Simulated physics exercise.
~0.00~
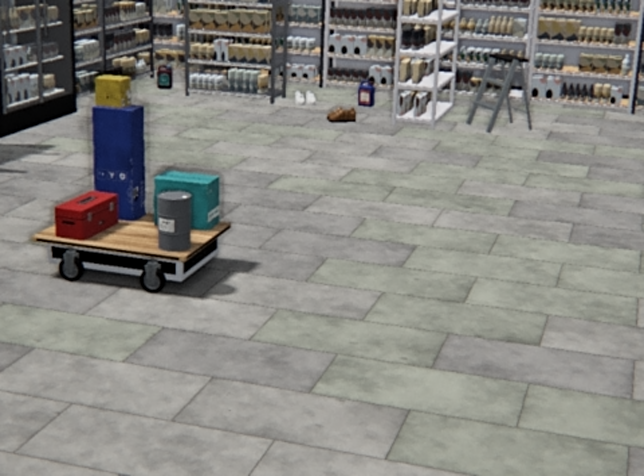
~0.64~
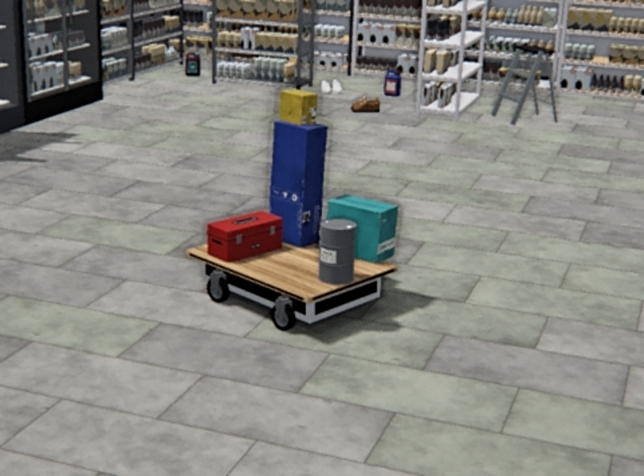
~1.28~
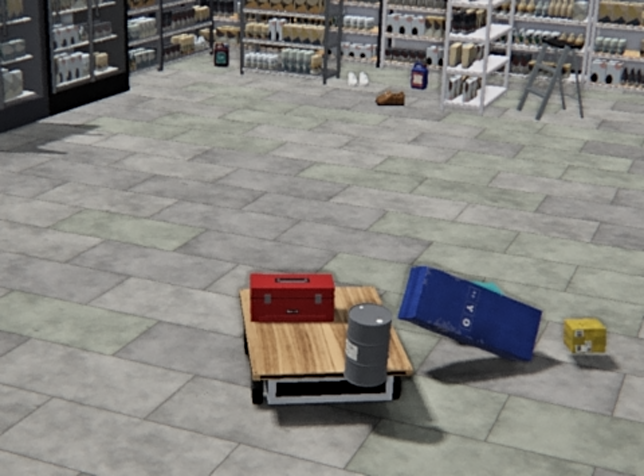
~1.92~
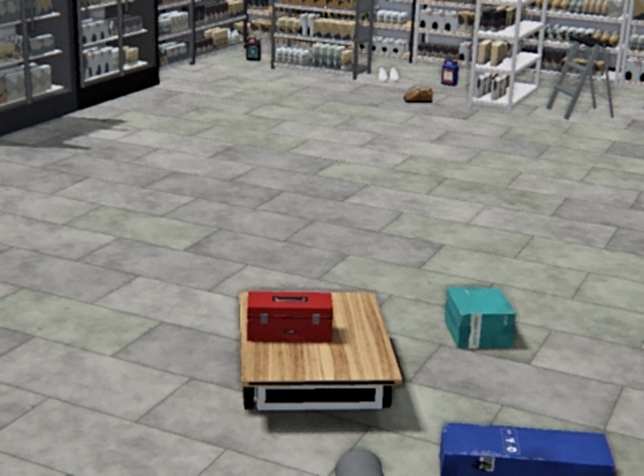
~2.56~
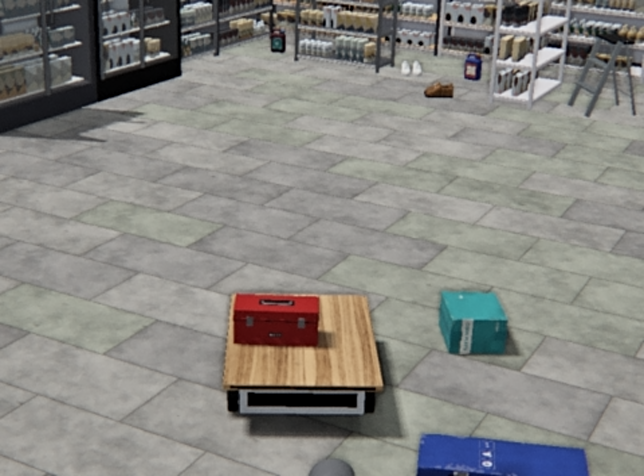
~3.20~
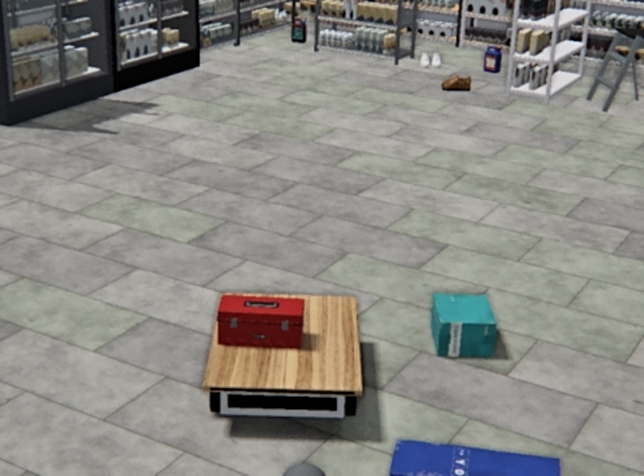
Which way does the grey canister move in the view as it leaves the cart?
The grey canister moves down the view, coming off the near end of the cart and ending up on its side on the floor.
A loaded cart rolls right, turns and stops, spilling everything but the red toolbox.
